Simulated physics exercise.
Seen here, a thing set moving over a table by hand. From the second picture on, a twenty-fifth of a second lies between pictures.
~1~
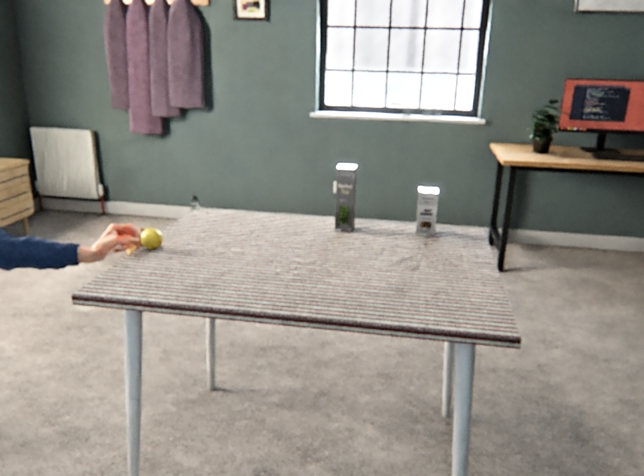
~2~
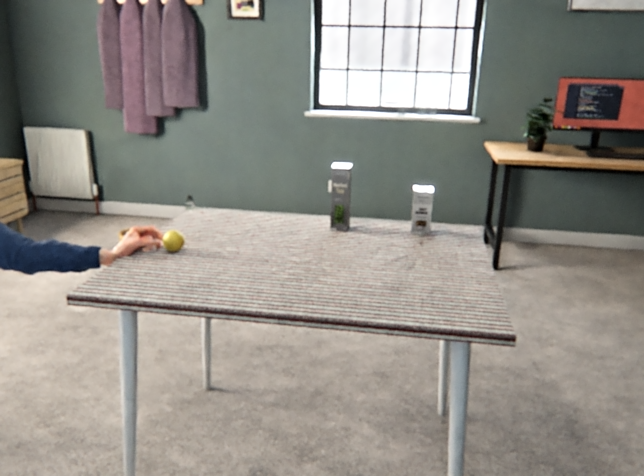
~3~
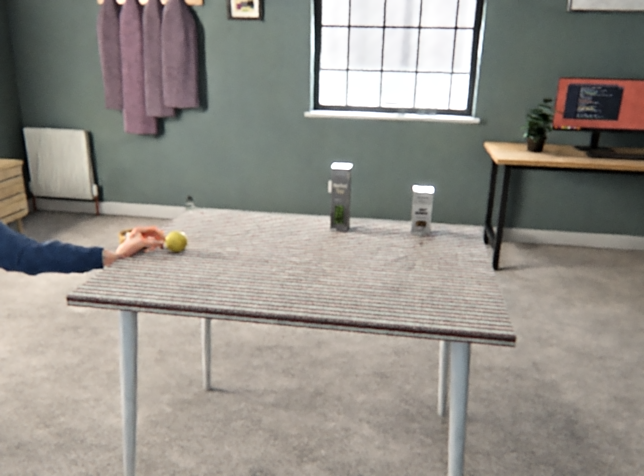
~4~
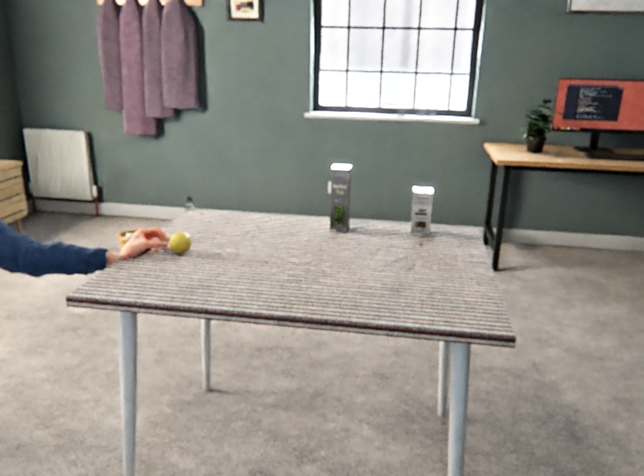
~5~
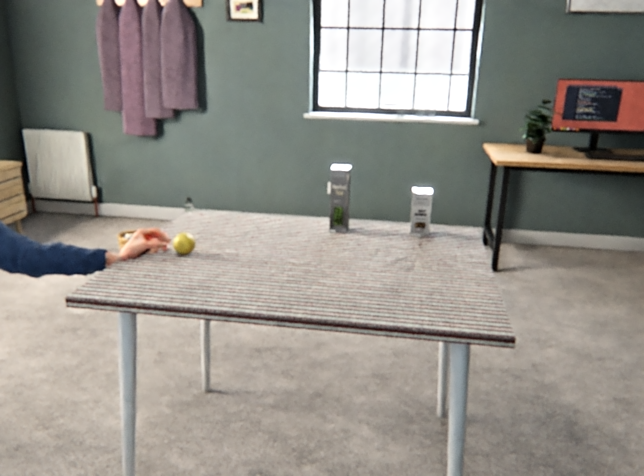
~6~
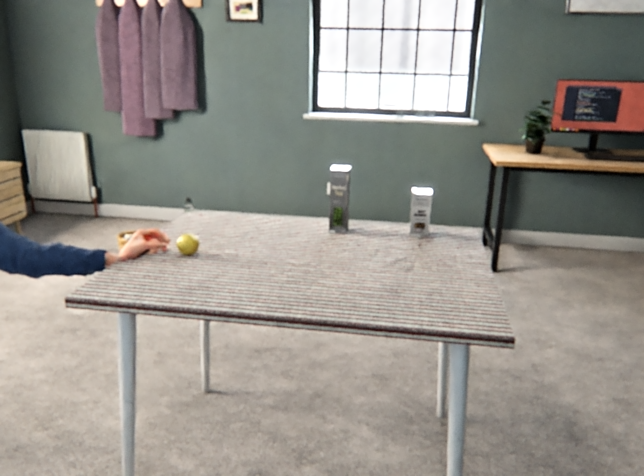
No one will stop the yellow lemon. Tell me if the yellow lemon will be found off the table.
The yellow lemon is still on the table.
Then, 0.10 s after the last picture, yellow lemon rolled about its own width near (198, 245).
Then, 0.30 s after the last picture, yellow lemon rolled well along near (215, 246).
Then, 0.40 s after the last picture, yellow lemon rolled well along near (222, 247).
Then, 0.70 s after the last picture, yellow lemon rolled well along near (234, 248).
At rest, moved from the start, yellow lemon. Seen from the same camera at the end, yellow lemon near (237, 248).
